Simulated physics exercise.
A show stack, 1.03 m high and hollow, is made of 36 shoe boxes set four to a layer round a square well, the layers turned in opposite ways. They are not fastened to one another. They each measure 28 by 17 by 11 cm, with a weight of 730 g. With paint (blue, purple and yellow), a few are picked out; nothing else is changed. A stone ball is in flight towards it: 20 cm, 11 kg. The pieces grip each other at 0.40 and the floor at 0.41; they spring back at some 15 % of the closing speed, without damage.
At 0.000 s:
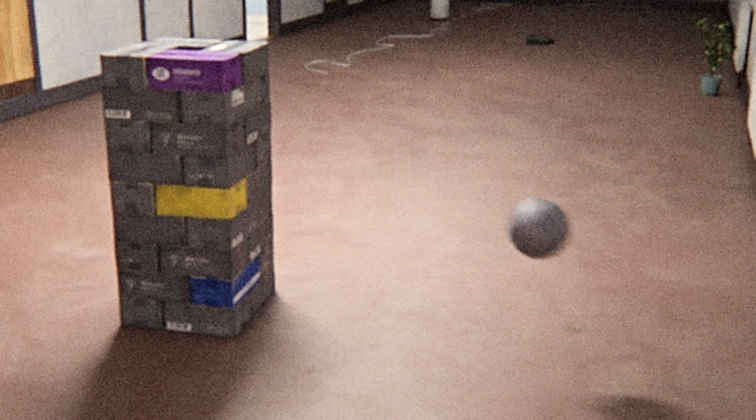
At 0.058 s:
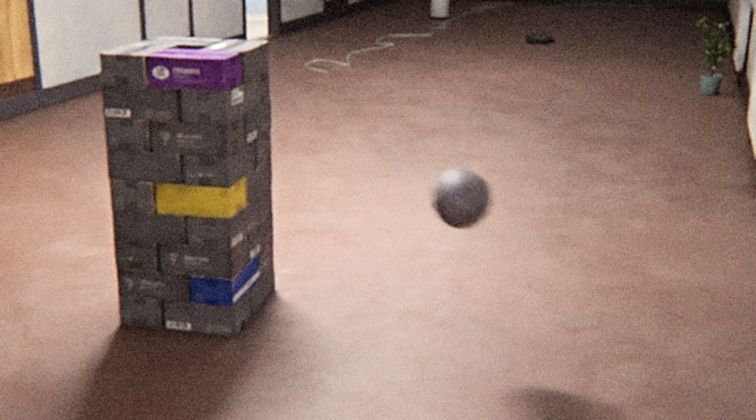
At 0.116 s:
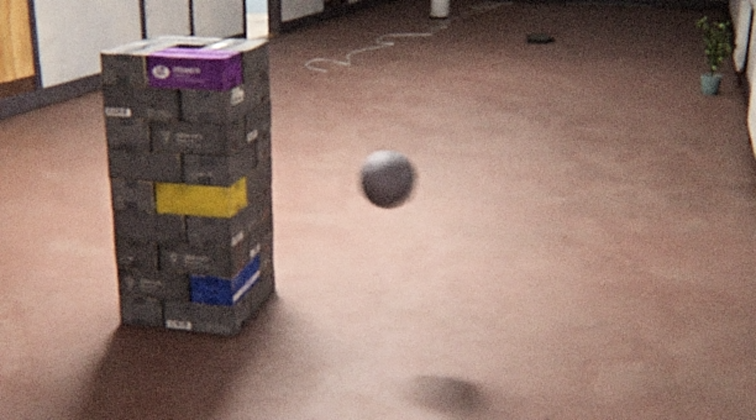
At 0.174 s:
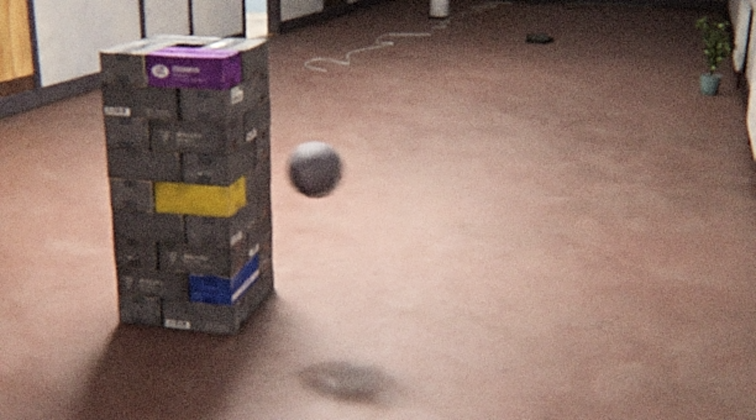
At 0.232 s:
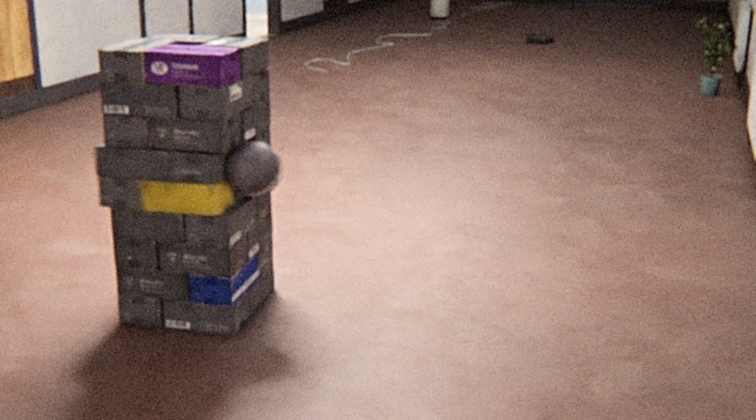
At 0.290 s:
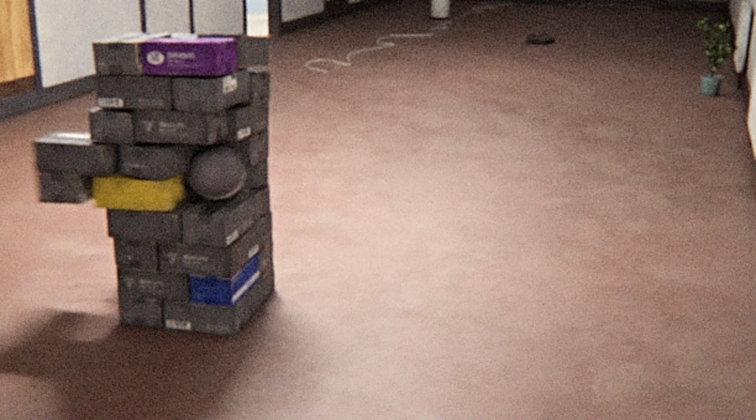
In a room with a reddish floor, a grey ball flying left into a stack of dark boxes, pushing middle ones out leftward.
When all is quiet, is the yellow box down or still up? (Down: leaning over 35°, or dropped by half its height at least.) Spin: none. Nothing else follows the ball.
The box ends up down.
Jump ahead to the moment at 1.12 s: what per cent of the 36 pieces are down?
At that moment 55 per cent.
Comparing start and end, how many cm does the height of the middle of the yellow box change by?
It finishes some 46 cm lower than at the start.
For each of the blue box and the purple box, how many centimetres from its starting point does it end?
The blue one ends 0 cm from its start and the purple one 95 cm.
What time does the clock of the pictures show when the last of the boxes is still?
Roughly 2.5 seconds.
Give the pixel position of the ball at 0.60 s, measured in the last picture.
Roughly at (75, 183).
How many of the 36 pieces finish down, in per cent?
Roughly 55 percent.
After 0.60 s, ball still moving; 13 of the 36 boxes down; yellow box leaning 42°, 30 cm lower; purple box leaning 33°, 12 cm lower.
After 1.12 s, ball still moving; 20 of the 36 boxes down; yellow box 46 cm lower; purple box on its side.
At rest (2.7 s), ball rolling away; 20 of the 36 boxes down; yellow box 46 cm lower; purple box on its side; blue box unmoved. As the last picture would show them, middles, purple box near (160, 340).
